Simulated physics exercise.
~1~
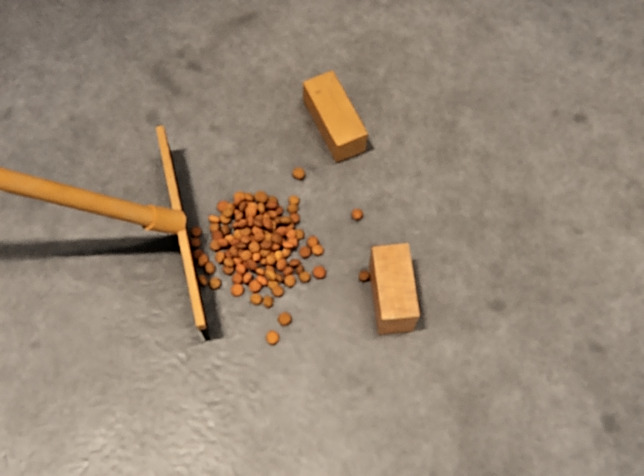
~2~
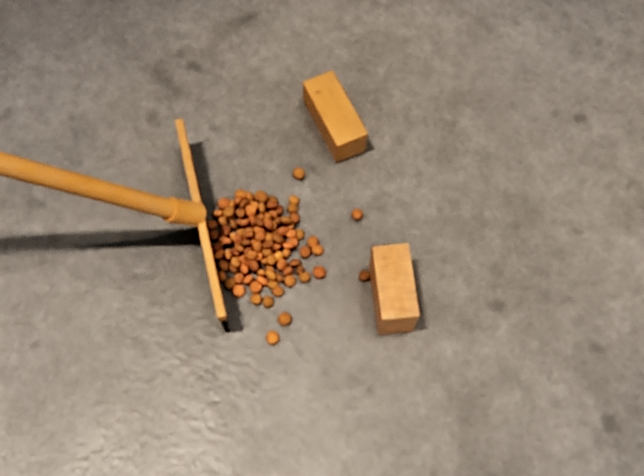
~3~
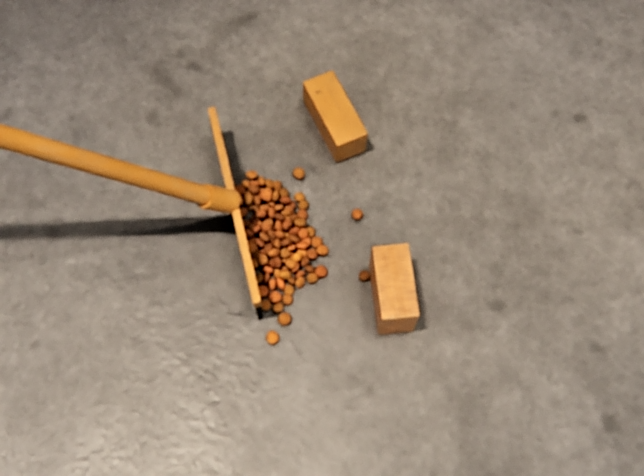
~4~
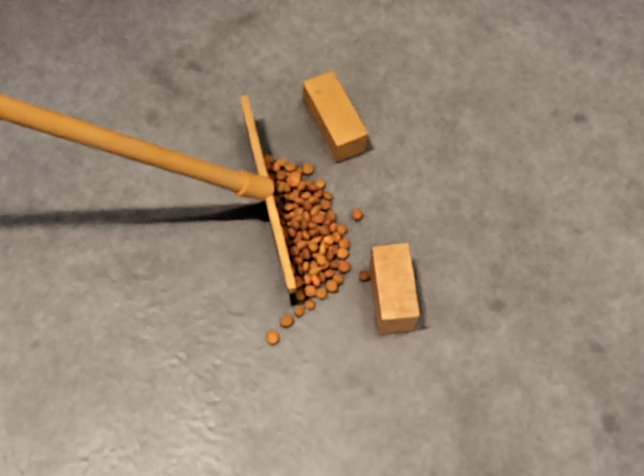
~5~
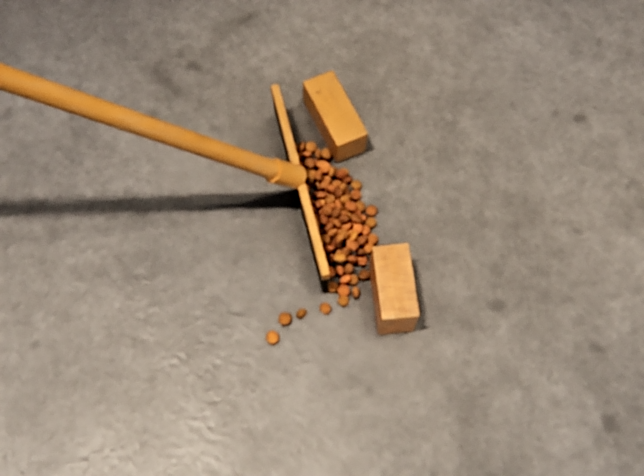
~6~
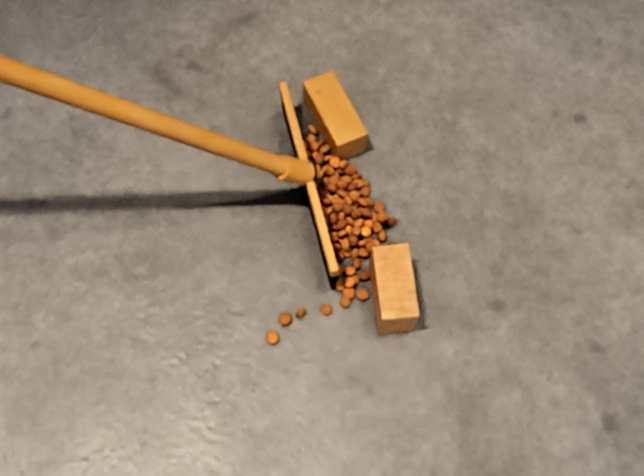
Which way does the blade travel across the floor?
The blade travels to the right, pushing the pile of pellets toward the two wooden blocks.
At the start, a flat blade on a long orange handle stands just left of a loose pile of small brown pellets on a grey floor, with two wooden blocks set apart to the right. The blade slides right, meets the pile and begins to push it along. The pellets bunch into a band against the blade, while a few stay behind at the lower left. Nearing the blocks, the pile spreads along the blade and reaches them. At the end, the blade is close to the upper block, with some pellets in the gap and most still before the blocks.
